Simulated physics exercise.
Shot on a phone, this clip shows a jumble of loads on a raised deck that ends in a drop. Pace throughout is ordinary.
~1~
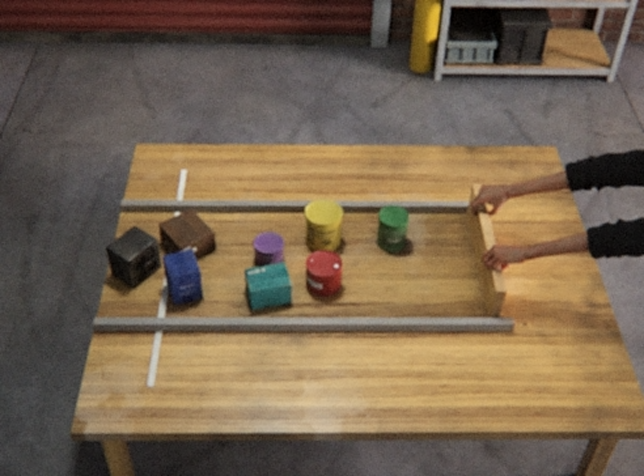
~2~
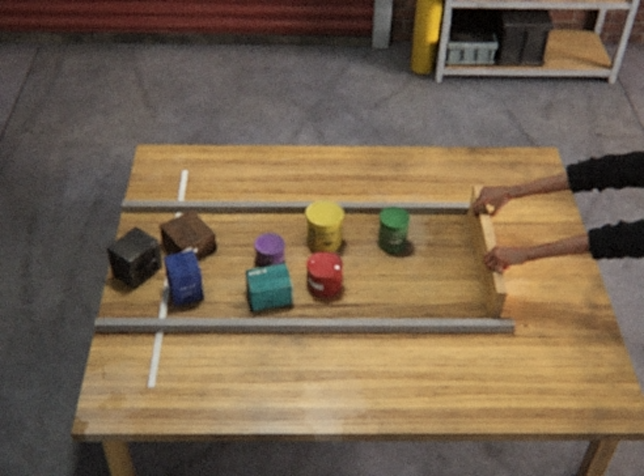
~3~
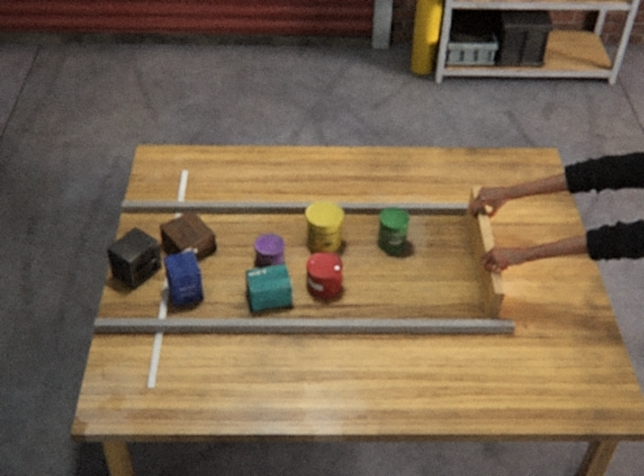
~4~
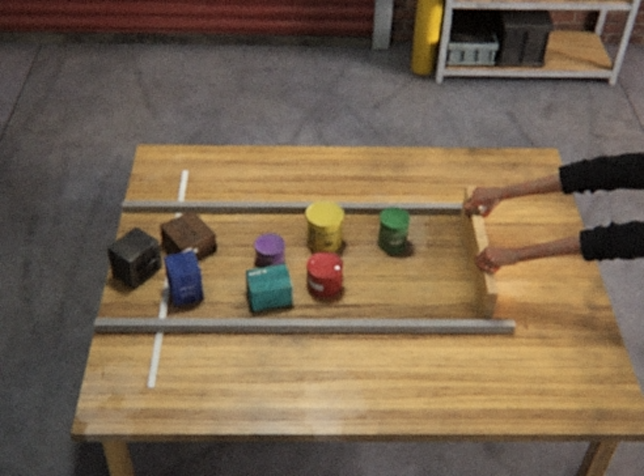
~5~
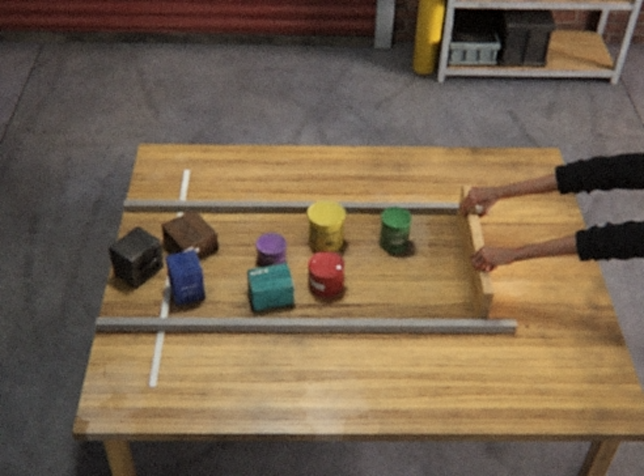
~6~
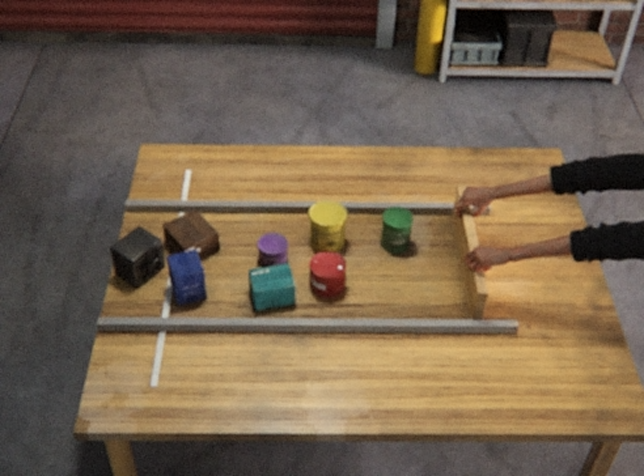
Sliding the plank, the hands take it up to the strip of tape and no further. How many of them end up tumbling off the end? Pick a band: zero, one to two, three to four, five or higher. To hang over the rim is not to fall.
Band: One to two.
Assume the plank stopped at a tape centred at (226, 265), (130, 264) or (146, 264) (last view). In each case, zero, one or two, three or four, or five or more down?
Result per tape, in order - none / more than four / three to four.
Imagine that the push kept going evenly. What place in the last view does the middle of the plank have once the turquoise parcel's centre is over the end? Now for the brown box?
The middle is at (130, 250) when it's the turquoise parcel, and at (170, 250) when it's the brown box.
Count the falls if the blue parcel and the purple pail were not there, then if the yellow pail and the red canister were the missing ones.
Falls come to 0 the first time and 1 the other time.
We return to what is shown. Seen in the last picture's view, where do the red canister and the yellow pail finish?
In order, first (152, 269), then (136, 210).
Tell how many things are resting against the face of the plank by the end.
Contact count: 3.
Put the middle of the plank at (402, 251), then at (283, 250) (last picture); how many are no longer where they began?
Counting first: 1, next 5.
A little later, none off yet; black crate at rest near (138, 257); brown box at rest near (192, 237); blue parcel at rest near (187, 278).
When it is over, the number that fall off is one or two; down, black crate.
